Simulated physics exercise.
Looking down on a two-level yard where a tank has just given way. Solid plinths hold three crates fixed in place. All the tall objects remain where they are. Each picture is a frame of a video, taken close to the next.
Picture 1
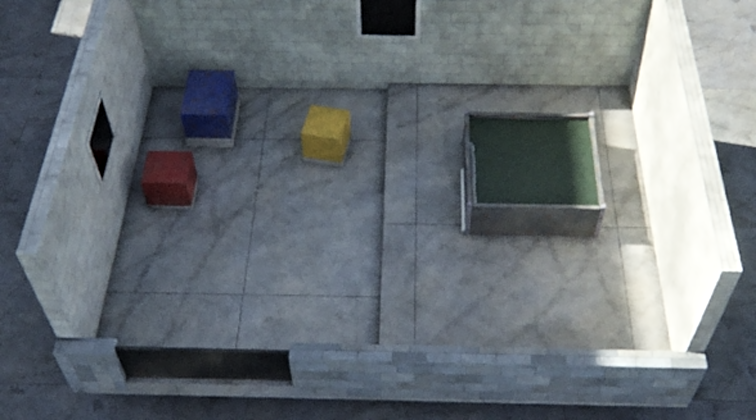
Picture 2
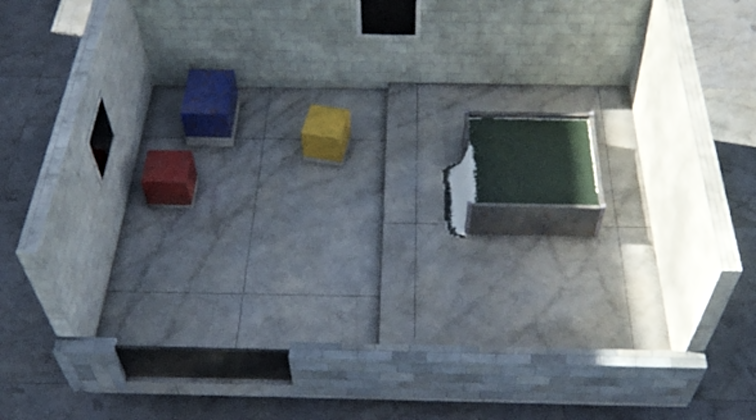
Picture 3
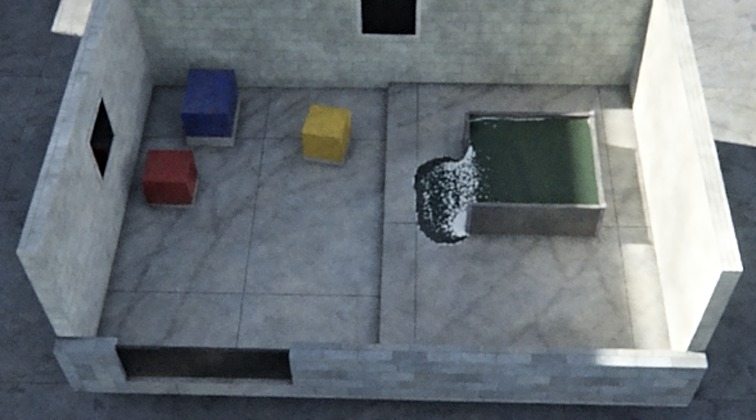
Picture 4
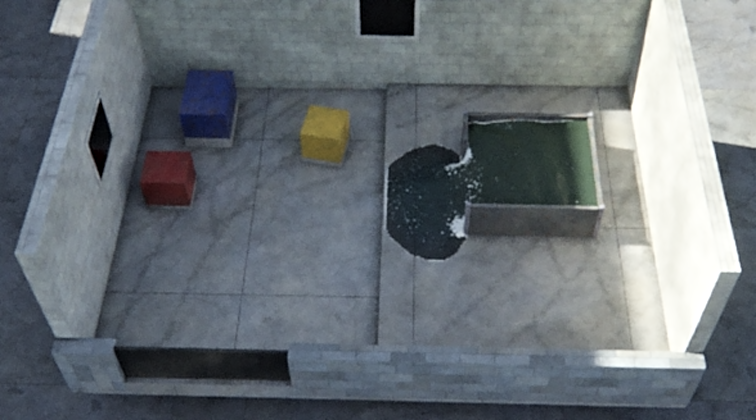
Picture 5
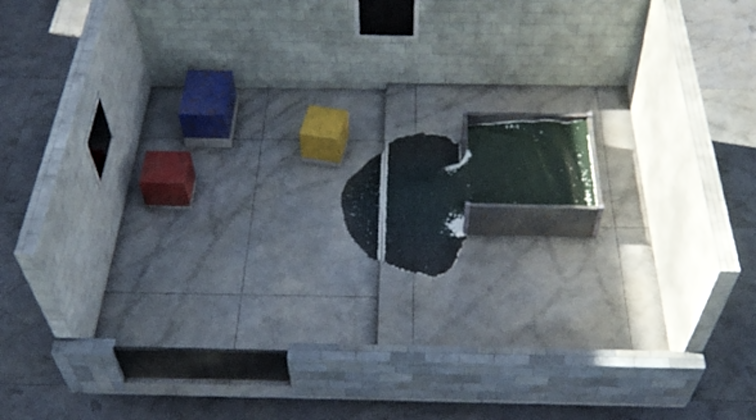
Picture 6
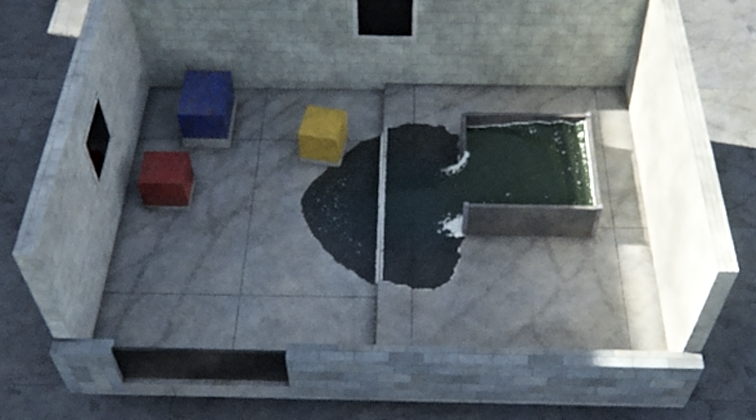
Dark water pours from the tank's left side and spreads leftward over a low step.
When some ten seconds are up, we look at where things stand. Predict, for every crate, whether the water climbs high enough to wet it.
My prediction: The blue crate remains dry; the yellow crate gets wetted; the red crate gets wetted.
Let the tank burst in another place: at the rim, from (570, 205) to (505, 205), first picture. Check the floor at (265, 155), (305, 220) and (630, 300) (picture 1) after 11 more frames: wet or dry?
Point one: Not reached. Point two: Not reached. Point three: Reached.
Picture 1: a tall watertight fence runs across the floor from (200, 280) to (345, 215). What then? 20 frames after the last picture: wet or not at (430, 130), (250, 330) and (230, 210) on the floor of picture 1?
First unwetted, then inundated, then inundated.
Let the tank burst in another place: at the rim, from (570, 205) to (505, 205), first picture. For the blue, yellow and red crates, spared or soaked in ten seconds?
My guess is blue remains untouched, yellow remains untouched, and red goes wet.
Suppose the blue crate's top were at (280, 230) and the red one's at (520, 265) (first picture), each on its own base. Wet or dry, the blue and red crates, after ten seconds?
As I see it, the blue crate is flooded; meanwhile the red crate is not reached.
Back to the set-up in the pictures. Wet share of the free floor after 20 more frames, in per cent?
By my count, 55 percent.
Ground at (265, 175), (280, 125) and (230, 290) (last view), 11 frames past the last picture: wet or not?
Taking the three spots one by one, I'd call them drenched, clear and drenched.
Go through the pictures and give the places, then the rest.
In the first picture, the water tank at (532, 162) is whole and still.
In the second picture, water pours out at (469, 189) and has run to (458, 232).
In the third picture, water pours out at (469, 191) and has run to (423, 170).
In the fourth picture, water pours out at (467, 193) and has run to (386, 176).
In the fifth picture, the front is at (351, 188), out from the gap at (467, 192).
In the sixth picture, the front is at (309, 212), out from the gap at (465, 192).
A moment on, water covers 30 % of the floor; the blue crate not reached, the yellow crate water round its plinth, the red crate water round its plinth.
Next, water covers 50 % of the floor; the blue crate water round its plinth, the yellow crate water round its plinth, the red crate water round its plinth.
Then, water covers 55 % of the floor; the blue crate water round its plinth, the yellow crate water round its plinth, the red crate water round its plinth.
Later, water covers 60 % of the floor; the blue crate water round its plinth, the yellow crate water round its plinth, the red crate water round its plinth.
In the end, water covers 60 % of the floor; the blue crate stayed above the water, the yellow crate was topped, the red crate was topped.
